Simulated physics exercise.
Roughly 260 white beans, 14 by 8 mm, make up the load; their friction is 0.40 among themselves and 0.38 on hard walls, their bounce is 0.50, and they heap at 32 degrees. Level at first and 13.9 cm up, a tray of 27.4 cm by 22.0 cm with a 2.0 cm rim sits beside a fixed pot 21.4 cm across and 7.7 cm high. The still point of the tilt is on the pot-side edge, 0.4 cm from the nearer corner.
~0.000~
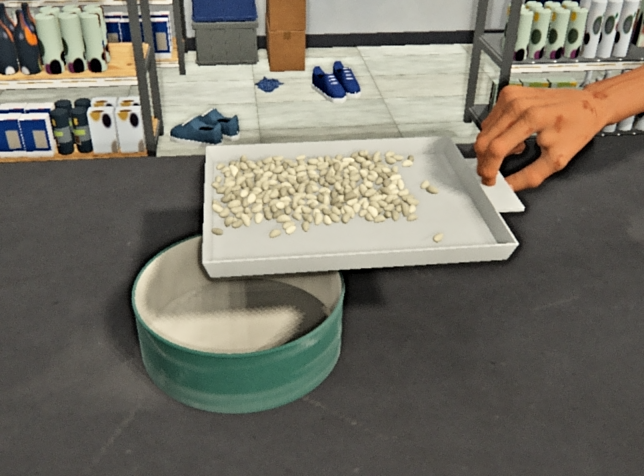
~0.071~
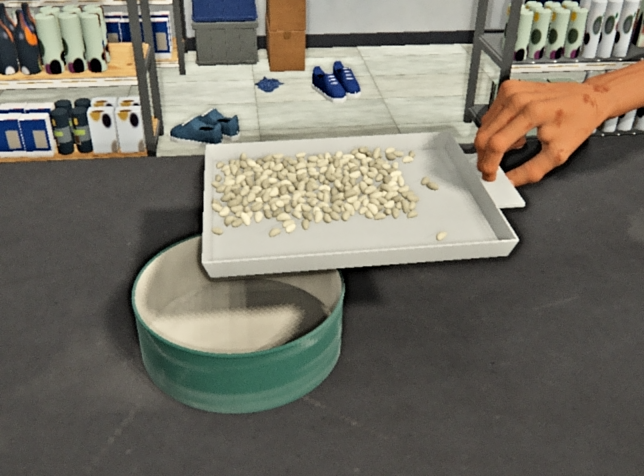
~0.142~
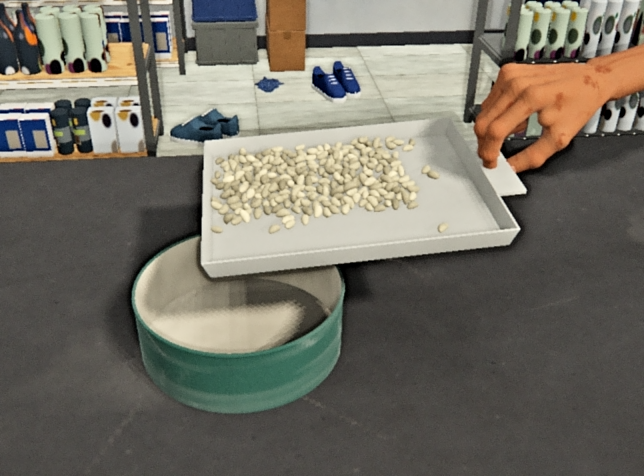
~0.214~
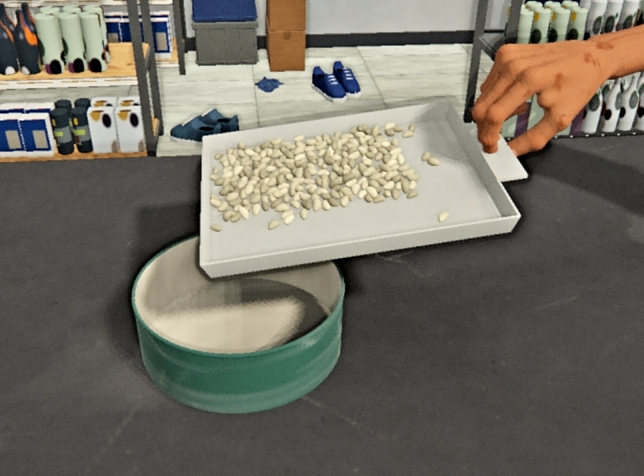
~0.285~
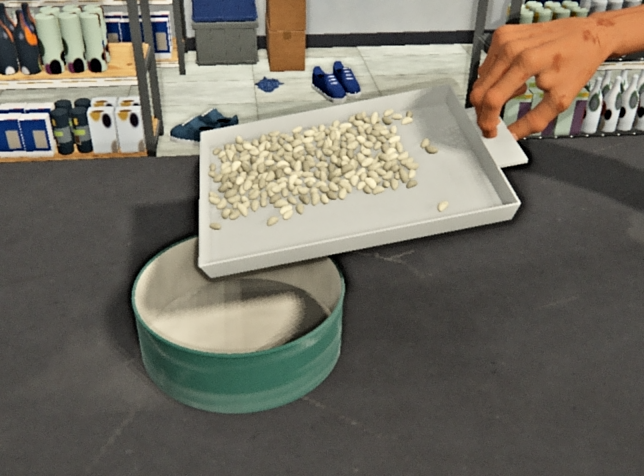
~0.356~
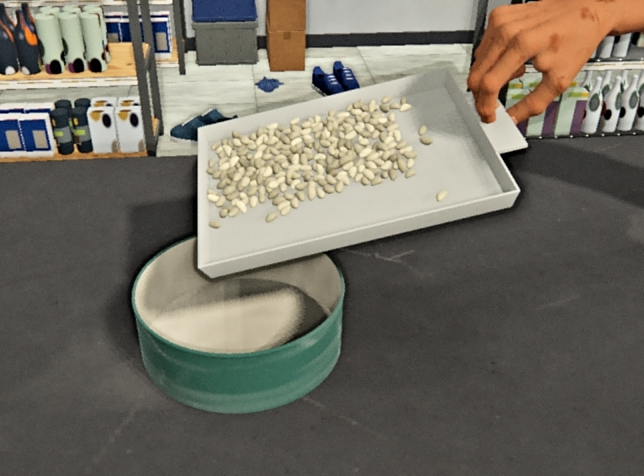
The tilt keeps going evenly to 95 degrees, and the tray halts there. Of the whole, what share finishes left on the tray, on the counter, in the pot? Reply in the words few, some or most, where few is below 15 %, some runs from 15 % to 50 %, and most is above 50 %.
Shares - tray: Few; counter: Most; pot: Some.
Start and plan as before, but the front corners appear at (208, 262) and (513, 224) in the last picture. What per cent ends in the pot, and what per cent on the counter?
Final per cent - pot 5, counter 95.
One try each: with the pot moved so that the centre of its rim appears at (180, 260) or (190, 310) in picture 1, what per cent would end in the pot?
Estimates: 25 in a hundred and 100 in a hundred.
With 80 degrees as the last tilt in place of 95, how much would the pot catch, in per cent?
45 %.
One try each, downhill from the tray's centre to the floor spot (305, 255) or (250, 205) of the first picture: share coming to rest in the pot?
Estimate: Some 5 % and some 55 % respectively.
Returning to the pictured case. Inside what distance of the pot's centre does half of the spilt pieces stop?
I'd say around 18 centimetres.
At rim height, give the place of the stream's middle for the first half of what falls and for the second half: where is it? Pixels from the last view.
Around (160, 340), then (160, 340).
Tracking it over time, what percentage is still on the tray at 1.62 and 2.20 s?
About 65, 0.
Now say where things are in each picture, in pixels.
In the first frame, tray tilt 0 degrees, front corners at (210, 258) and (510, 241); middle of the pieces at (312, 189); pot at (239, 284).
In the second frame, tray tilt 1 degrees, front corners at (210, 259) and (510, 237); middle of the pieces at (312, 187).
In the third frame, tray tilt 4 degrees, front corners at (209, 259) and (511, 226), lowest corner left front; middle of the pieces at (311, 180).
In the fourth frame, tray tilt 8 degrees, front corners at (207, 260) and (512, 213), lowest corner left front; middle of the pieces at (310, 172).
In the fifth frame, tray tilt 11 degrees, front corners at (206, 261) and (511, 201), lowest corner left front; middle of the pieces at (309, 165).
In the sixth frame, tray tilt 15 degrees, front corners at (205, 261) and (510, 188), lowest corner left front; middle of the pieces at (307, 157); pot at (239, 284). The tray's pace is about 50 degrees a second.
Then, at 1.12 s, tilt 52 degrees; the tray holds 95 %, the pot 0 %.
After 1.62 s, tilt 77 degrees; the tray holds 65 %, the pot 10 %.
After 2.20 s, tilt 95 degrees; the tray holds 0 %, the pot 40 %.
By 3.1 s all is still; tray 0 %, counter 60 %, pot 40 %.
